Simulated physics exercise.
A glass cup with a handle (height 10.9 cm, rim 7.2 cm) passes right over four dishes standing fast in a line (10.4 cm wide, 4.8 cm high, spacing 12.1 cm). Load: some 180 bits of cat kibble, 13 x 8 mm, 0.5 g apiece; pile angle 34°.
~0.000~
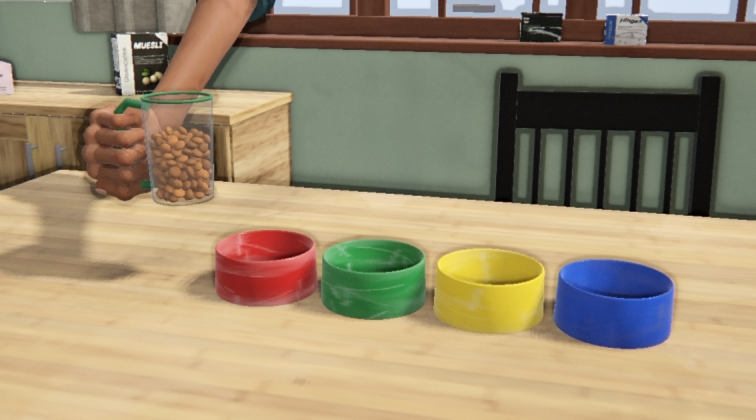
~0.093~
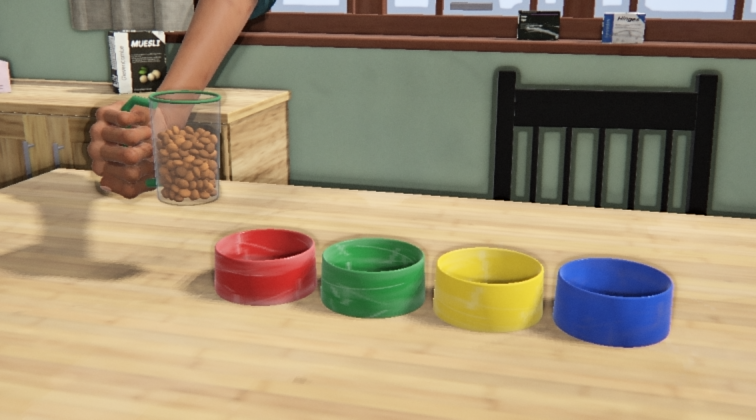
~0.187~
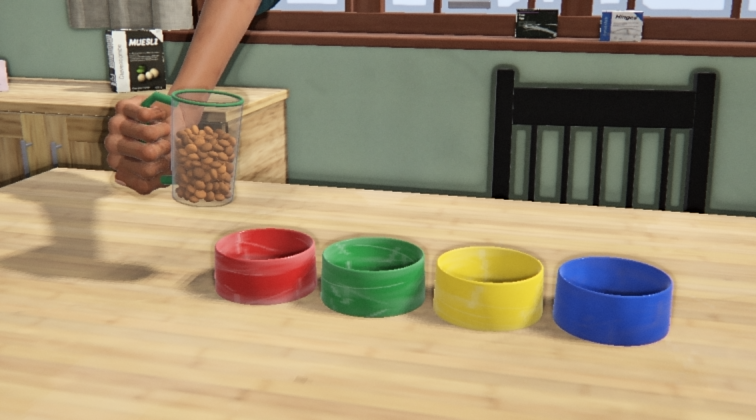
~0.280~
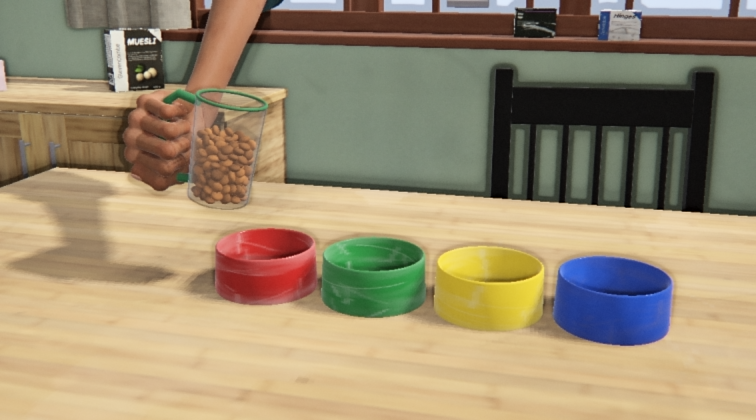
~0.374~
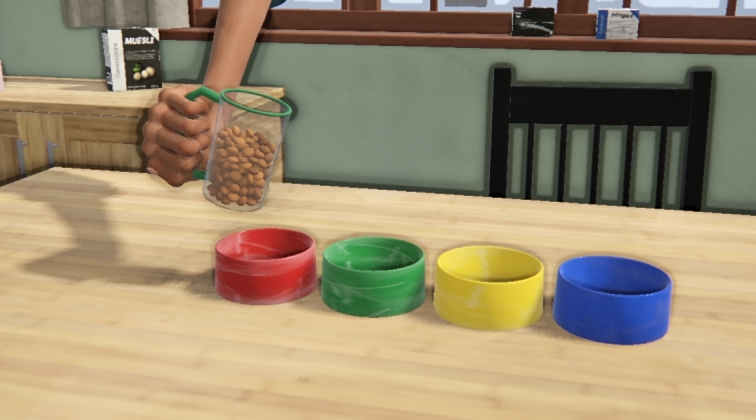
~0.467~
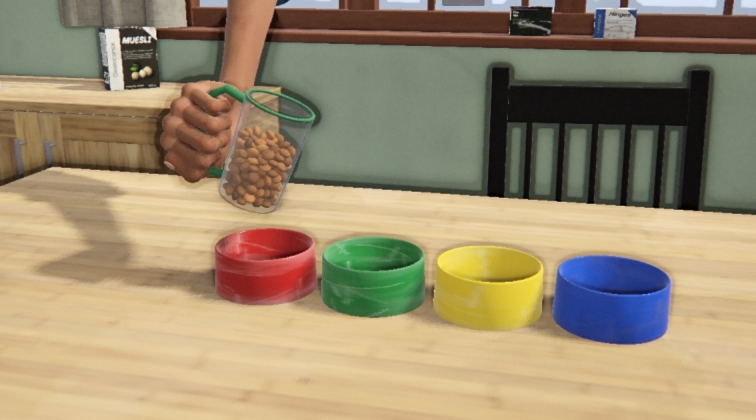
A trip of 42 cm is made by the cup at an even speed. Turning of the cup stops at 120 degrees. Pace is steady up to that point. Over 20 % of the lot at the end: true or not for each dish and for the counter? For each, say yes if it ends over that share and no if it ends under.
Red - no, blue - yes, green - no, yellow - no, counter - no.
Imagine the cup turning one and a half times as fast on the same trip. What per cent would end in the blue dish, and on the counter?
I'd say blue ends at 80 while the counter ends at 10.
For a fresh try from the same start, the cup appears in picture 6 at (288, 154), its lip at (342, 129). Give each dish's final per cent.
You'd end up with red at 0, blue at 90, green at 0 and yellow at 0.
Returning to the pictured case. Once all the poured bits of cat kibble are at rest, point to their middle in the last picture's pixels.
In the last view, approximately (626, 304).
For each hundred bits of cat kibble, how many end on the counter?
About 5 percent.
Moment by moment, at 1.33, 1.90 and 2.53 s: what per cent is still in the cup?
100, 100, 30.
Then, at 1.33 s, tilt 67 degrees; cup holds 100 %.
Then, at 1.90 s, tilt 98 degrees; cup holds 100 %.
After 2.53 s, tilt 120 degrees; cup holds 30 %, blue 70 %.
By 3.3 s all is still; red 0 %, blue 95 %, green 0 %, yellow 0 %, counter 5 %.
